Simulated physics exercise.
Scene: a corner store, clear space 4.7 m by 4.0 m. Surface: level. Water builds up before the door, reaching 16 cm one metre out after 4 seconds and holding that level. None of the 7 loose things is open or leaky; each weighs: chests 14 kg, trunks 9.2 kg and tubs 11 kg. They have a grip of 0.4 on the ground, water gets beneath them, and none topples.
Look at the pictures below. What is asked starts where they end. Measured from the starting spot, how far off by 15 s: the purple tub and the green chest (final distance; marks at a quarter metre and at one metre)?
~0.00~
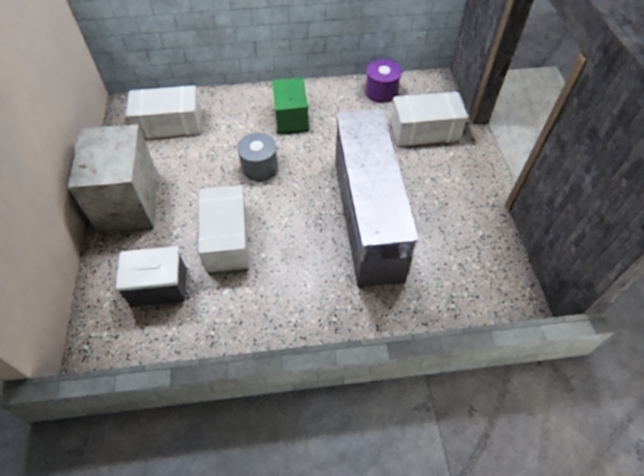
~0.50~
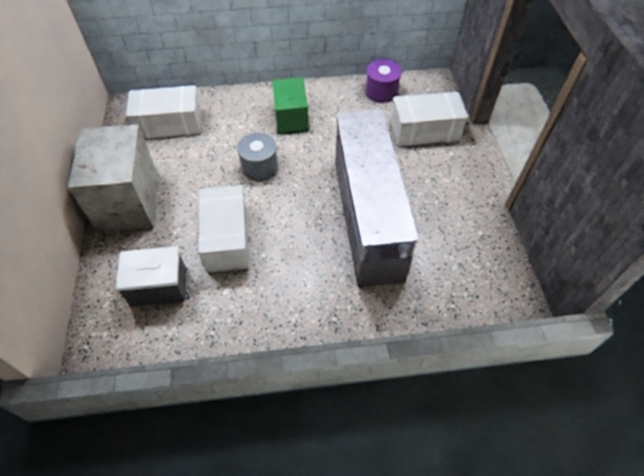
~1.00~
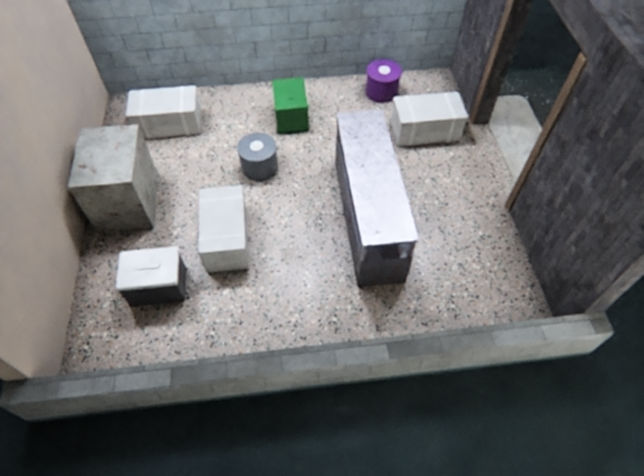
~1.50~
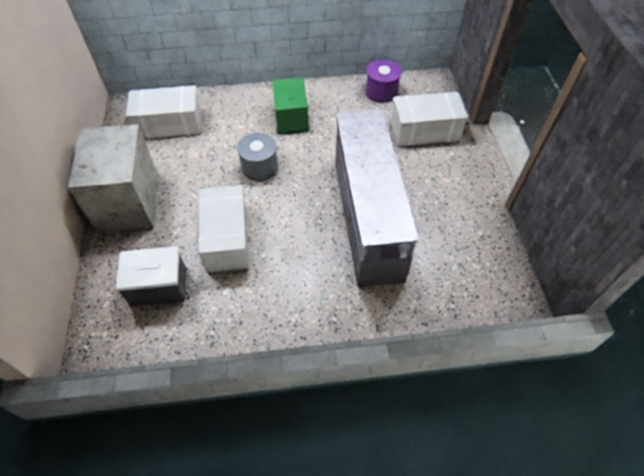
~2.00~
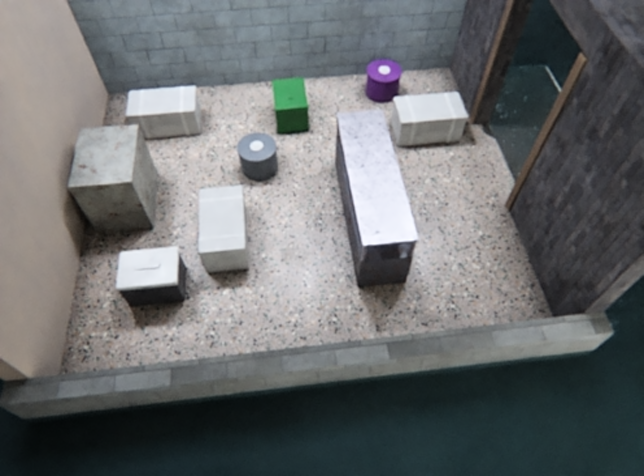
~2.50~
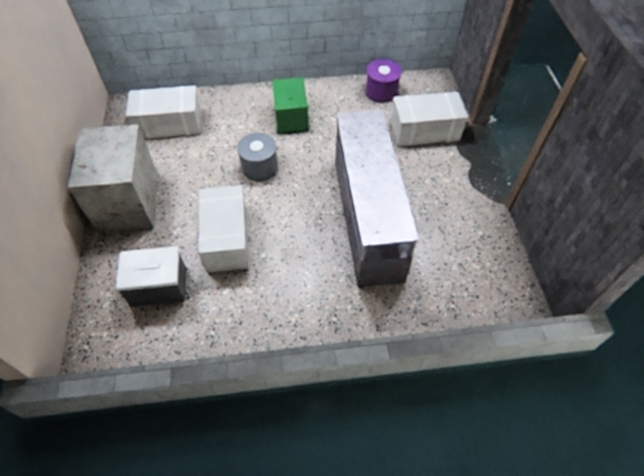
By then the purple tub creeps a bit and the green chest covers a big distance.
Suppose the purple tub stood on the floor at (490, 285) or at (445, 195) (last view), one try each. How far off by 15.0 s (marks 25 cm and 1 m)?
So, one try each: It budges a bit the first time and goes a long distance the second.
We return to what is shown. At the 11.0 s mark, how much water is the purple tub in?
Depth approx. 6 cm.
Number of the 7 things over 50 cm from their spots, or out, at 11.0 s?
The number comes to 1.
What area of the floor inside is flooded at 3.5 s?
Wet area: Approx. 1.5 m2.
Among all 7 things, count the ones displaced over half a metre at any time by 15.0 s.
The tally stands at 5.
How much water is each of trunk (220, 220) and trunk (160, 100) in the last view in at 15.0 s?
Around 5 cm and 9 cm.
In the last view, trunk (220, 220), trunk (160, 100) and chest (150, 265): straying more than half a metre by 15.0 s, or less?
Note - in order: Farther; farther; smaller.
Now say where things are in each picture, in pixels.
In the first frame, the purple tub at (384, 71) rests on the ground; the green chest at (290, 93) rests on the ground; 0.0 m2 under water; 0 of 7 have shifted.
In the second frame, the purple tub at (384, 71), on the bottom; the green chest at (290, 93) rests on the ground; 0.0 m2 under water; 0 of 7 have shifted.
In the third frame, the purple tub at (384, 71), on the bottom; the green chest at (290, 93), on the bottom; water covers 0.0 m2; 0 of 7 have shifted.
In the fourth frame, the purple tub at (384, 71), on the bottom; the green chest at (290, 93) rests on the ground; water covers 0.0 m2; 0 of 7 have shifted.
In the fifth frame, the purple tub at (384, 71) rests on the ground; the green chest at (290, 93) rests on the ground; water covers 0.0 m2; 0 of 7 have shifted.
In the sixth frame, the purple tub at (384, 71), on the bottom; the green chest at (290, 93) rests on the ground; water covers 0.2 m2; 0 of 7 have shifted.
After 3.5 s the purple tub is near (384, 71), 0.0 m from its start, aground; the green chest is near (290, 93), 0.0 m from its start, aground; 0 afloat.
After 6.8 s the purple tub is near (384, 70), 0.0 m from its start, aground; the green chest is near (284, 93), 0.1 m from its start, aground; 0 afloat.
After 11.0 s the purple tub is near (403, 64), 0.3 m from its start, aground; the green chest is near (220, 103), 0.9 m from its start, aground; 2 afloat.
After 15.0 s the purple tub is near (427, 68), 0.6 m from its start, afloat; the green chest is near (200, 182), 1.7 m from its start, aground; 5 afloat.
